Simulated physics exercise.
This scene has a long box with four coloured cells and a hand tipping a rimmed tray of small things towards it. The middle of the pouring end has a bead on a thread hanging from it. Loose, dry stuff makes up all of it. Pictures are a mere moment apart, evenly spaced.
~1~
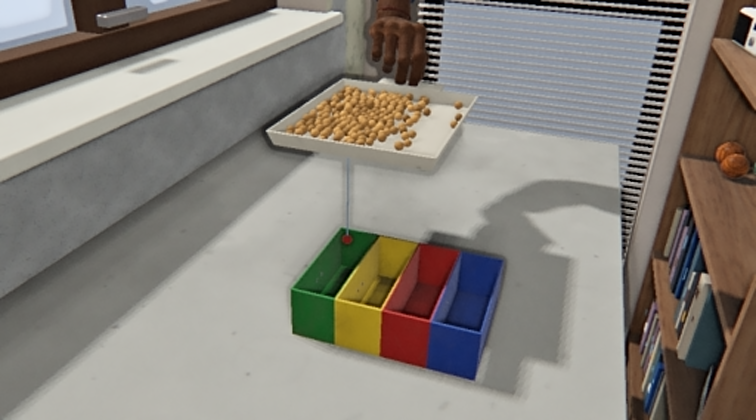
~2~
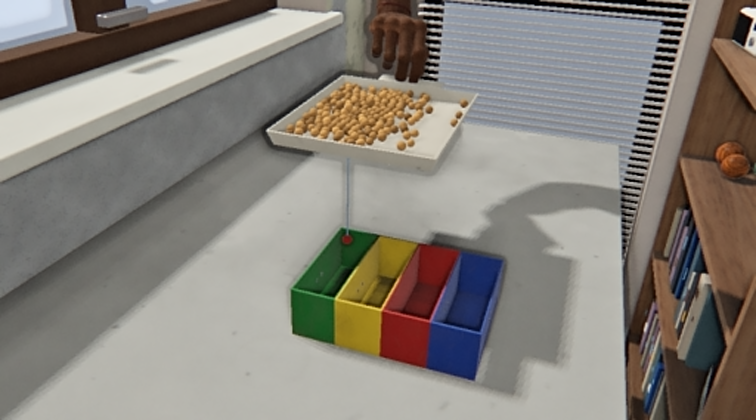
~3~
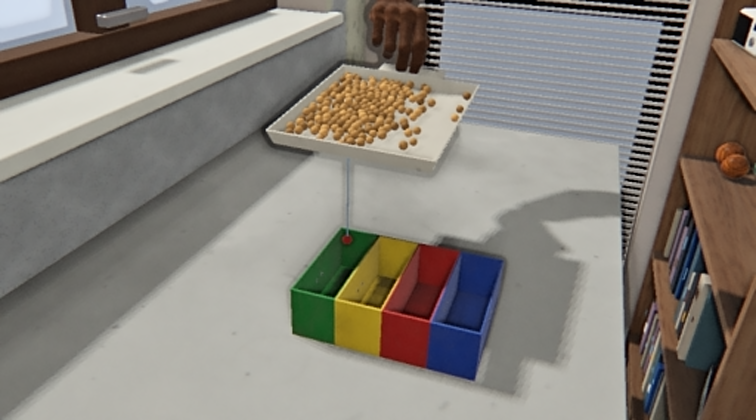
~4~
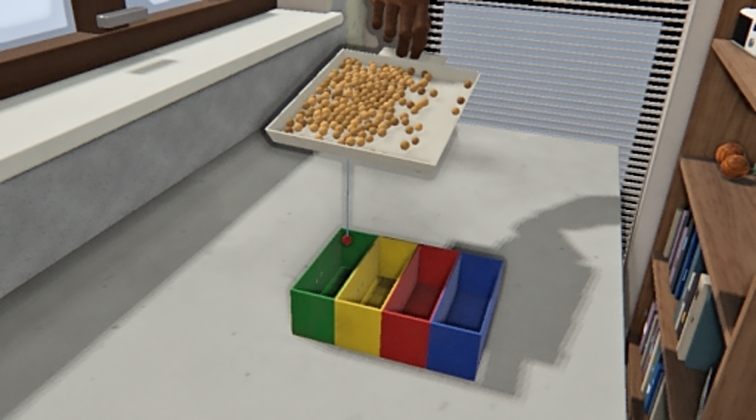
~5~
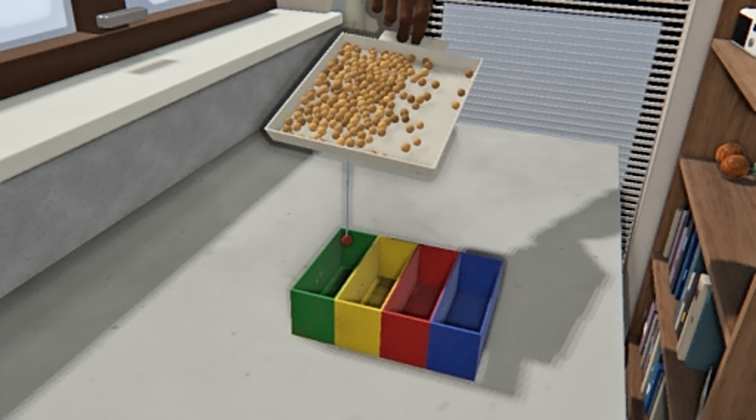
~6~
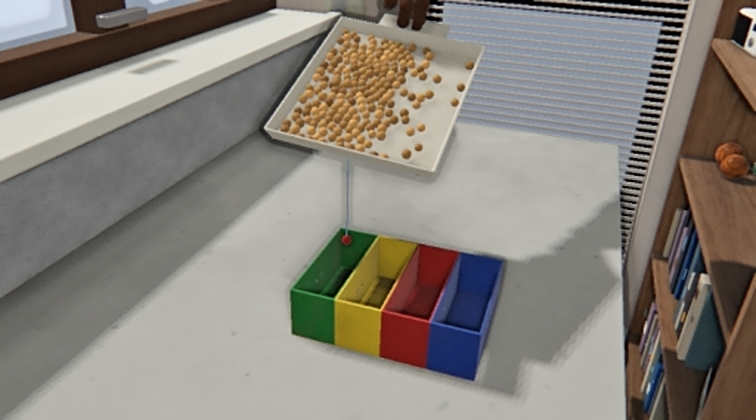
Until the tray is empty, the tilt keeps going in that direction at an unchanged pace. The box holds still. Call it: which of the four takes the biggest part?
The red compartment.
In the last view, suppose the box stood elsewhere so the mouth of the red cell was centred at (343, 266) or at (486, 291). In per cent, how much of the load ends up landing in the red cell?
First position: Some 20 %; second position: Some 0 %.
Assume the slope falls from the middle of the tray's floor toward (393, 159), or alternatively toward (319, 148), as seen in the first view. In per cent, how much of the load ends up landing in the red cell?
The first try yields 50 percent and the second 0 percent.
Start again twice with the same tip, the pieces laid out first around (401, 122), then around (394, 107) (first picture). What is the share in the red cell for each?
That would be 40 per cent, and then 30 per cent.
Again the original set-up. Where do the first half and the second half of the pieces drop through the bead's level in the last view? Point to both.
Roughly at (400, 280) first, and then at (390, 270).
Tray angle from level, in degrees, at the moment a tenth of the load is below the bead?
Approx. 65° from level.
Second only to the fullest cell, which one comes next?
The runner-up is the yellow cell.
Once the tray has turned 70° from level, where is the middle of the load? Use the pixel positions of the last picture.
The centre of the load shows up near (381, 178) in the last view.
Soon, tray tipped steeply; about half on the tray; a small part in the red cell; a small part in the yellow cell; a stray few in the blue cell; a stray few in the green cell; about a quarter falling or outside the box.
A while on, tray tipped past a quarter turn; about a third in the red cell; about a quarter in the yellow cell; a small part in the green cell; a small part in the blue cell; a small part falling or outside the box.
Towards the end, tray tipped past a quarter turn; about a third in the red cell; about a quarter in the yellow cell; a small part in the green cell; a small part in the blue cell; a small part falling or outside the box.
Finally, tray tipped past a quarter turn; about a third in the red cell; about a quarter in the yellow cell; a small part in the green cell; a small part in the blue cell; a small part outside the box.
